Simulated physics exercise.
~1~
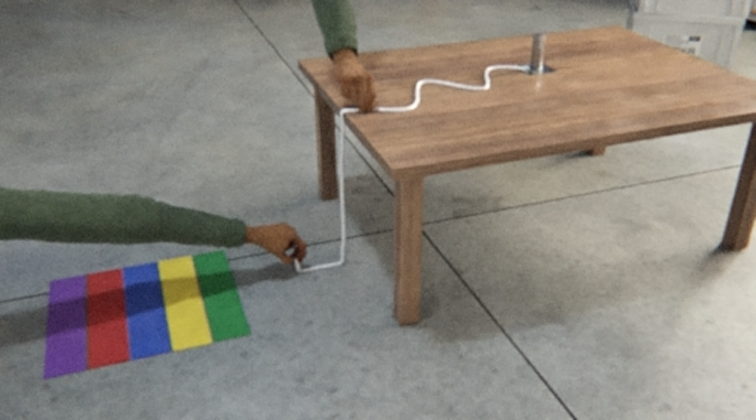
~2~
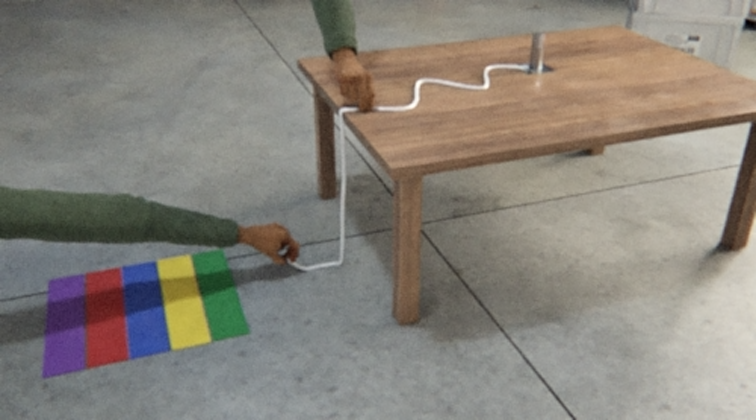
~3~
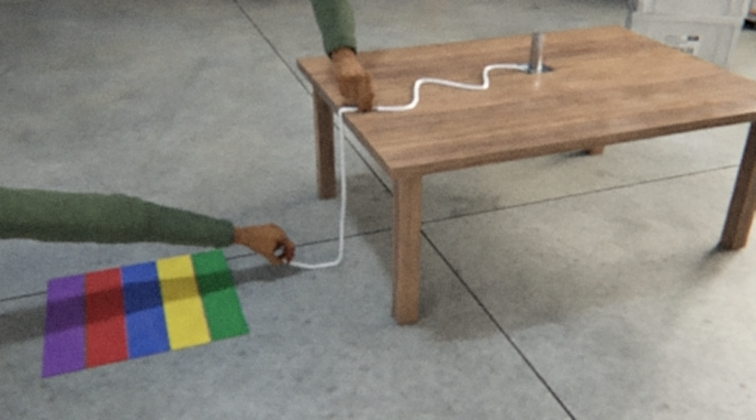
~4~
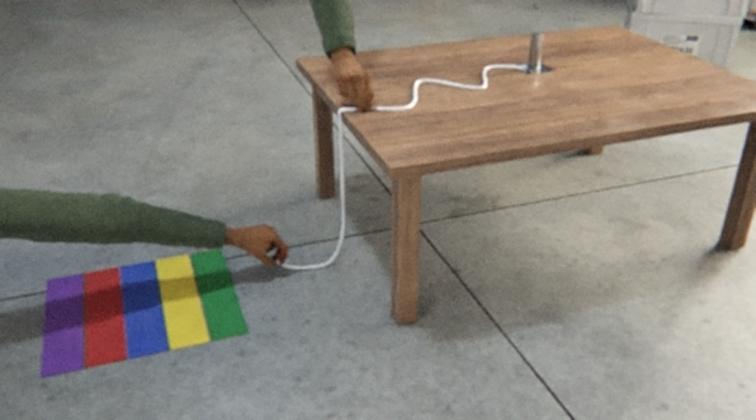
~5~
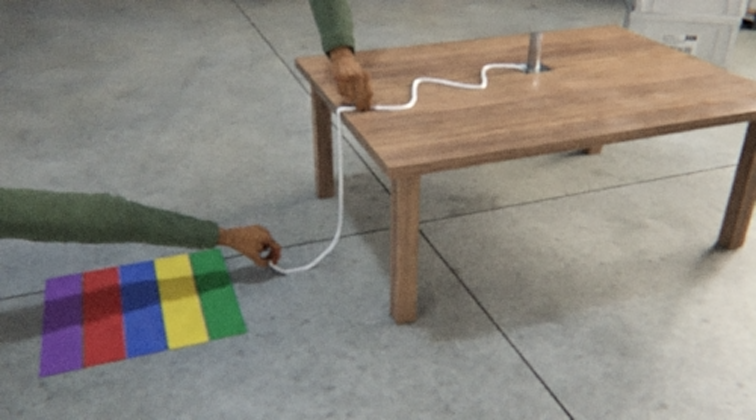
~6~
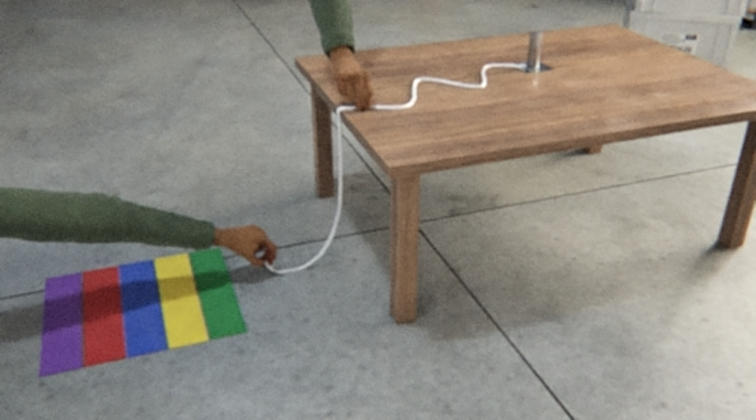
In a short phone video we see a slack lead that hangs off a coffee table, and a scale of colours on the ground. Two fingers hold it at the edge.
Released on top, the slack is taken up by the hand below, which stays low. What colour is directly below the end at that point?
The colour below it is purple.
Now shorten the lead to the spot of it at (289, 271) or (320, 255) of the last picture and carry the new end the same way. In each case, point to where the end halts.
(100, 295) and (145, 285).
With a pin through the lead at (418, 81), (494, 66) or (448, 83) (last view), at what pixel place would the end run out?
Estimated spots in sequence: (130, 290), (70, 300), (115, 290).
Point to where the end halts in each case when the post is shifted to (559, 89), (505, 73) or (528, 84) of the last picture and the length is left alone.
In order, it comes out close to (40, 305), (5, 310) and (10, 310).
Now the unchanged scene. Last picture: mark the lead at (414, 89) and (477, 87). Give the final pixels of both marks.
Roughly (359, 101) for the first and (438, 85) for the second.
Soon after, end near (124, 290); over blue.
After that, end near (83, 297); over red.
At the stop, end near (58, 302); over purple. The end stops over the purple strip.
